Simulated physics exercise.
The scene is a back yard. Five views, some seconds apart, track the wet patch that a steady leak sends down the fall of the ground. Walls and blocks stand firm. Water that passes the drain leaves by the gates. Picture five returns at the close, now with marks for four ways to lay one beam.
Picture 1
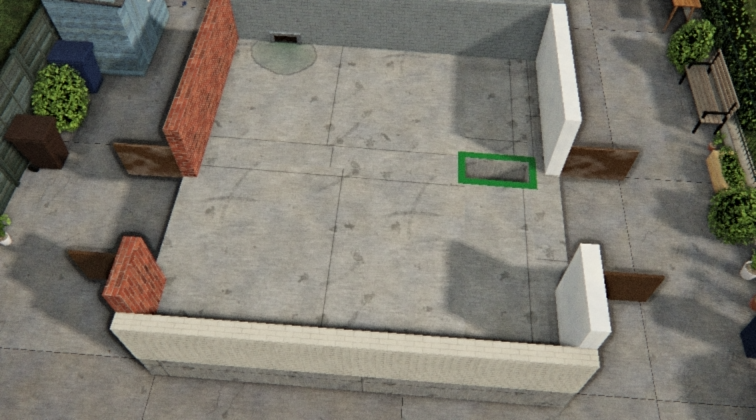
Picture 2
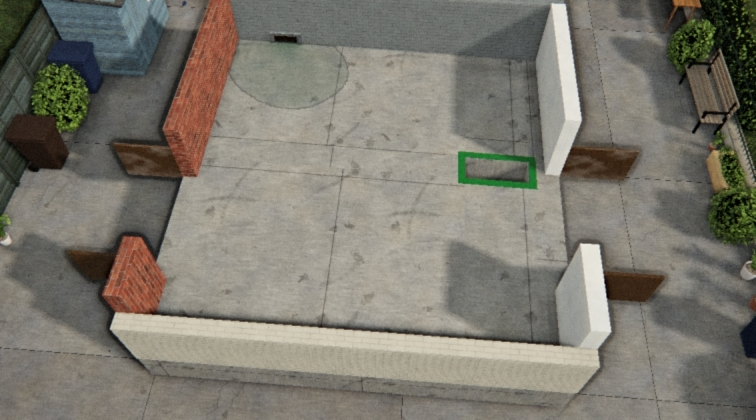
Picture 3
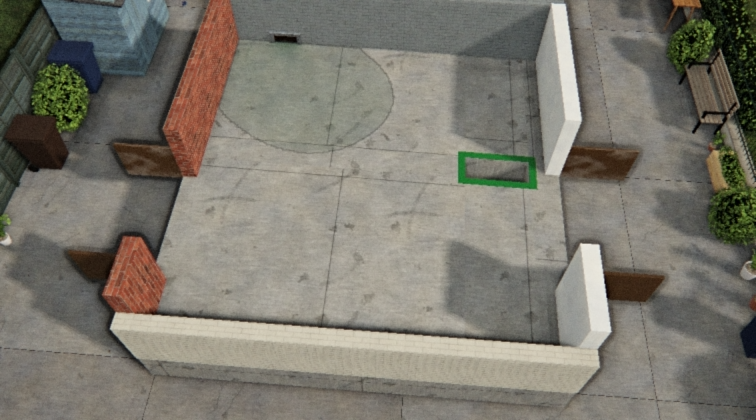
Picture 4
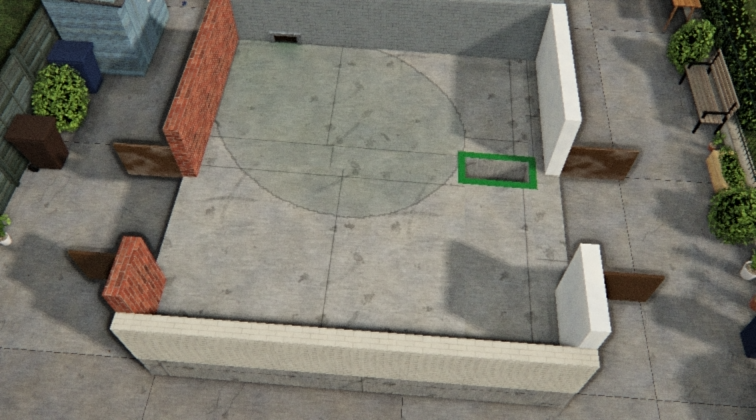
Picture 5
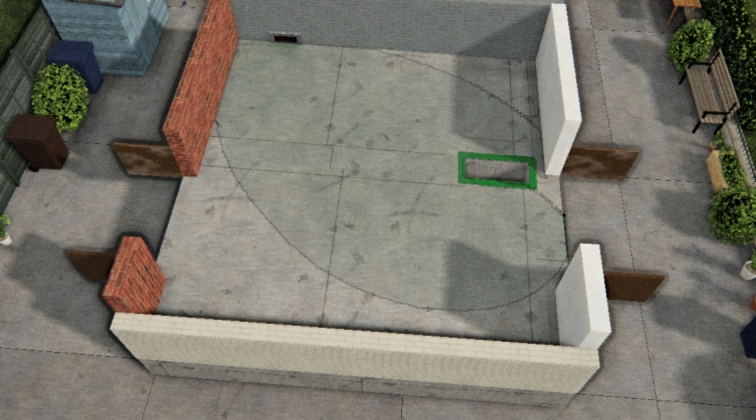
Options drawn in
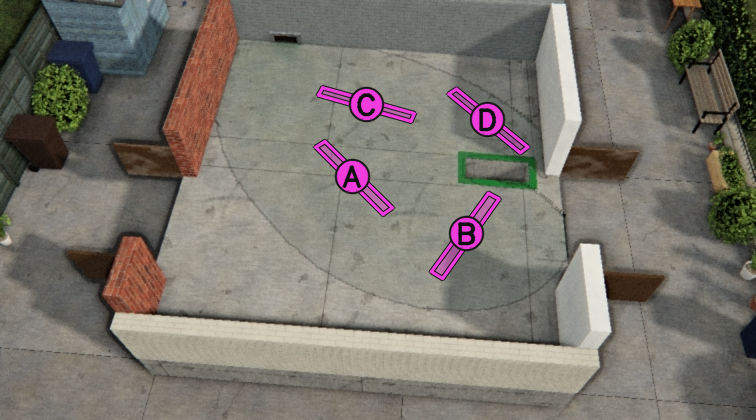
A thin, faintly dark sheet of water spreads across the grey paving of a walled back yard, seen from high above by a still camera. A red brick wall stands on the left, a white one on the right, a cream one in front and a grey one behind, with brown gates open at the side gaps. From a small outlet at the back left, the rounded edge widens rightward and forward, reaching the green-framed drain and passing around it.
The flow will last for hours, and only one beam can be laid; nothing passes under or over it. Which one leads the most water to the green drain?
The answer is position B.
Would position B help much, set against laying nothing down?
Yes, by a good deal.
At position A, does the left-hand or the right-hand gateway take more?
The right gate.
On the marked copy, A from (320, 144) to (387, 211); B from (436, 275) to (493, 196); C from (320, 91) to (412, 117); D from (452, 91) to (524, 149).
Choosing A, about 34 % of the stream goes into the green drain, about 66 % out by the gates.
Choosing B, about 56 % of the stream goes into the green drain, about 43 % out by the gates.
Choosing C, about 35 % of the stream goes into the green drain, about 65 % out by the gates.
Choosing D, about 34 % of the stream goes into the green drain, about 65 % out by the gates.
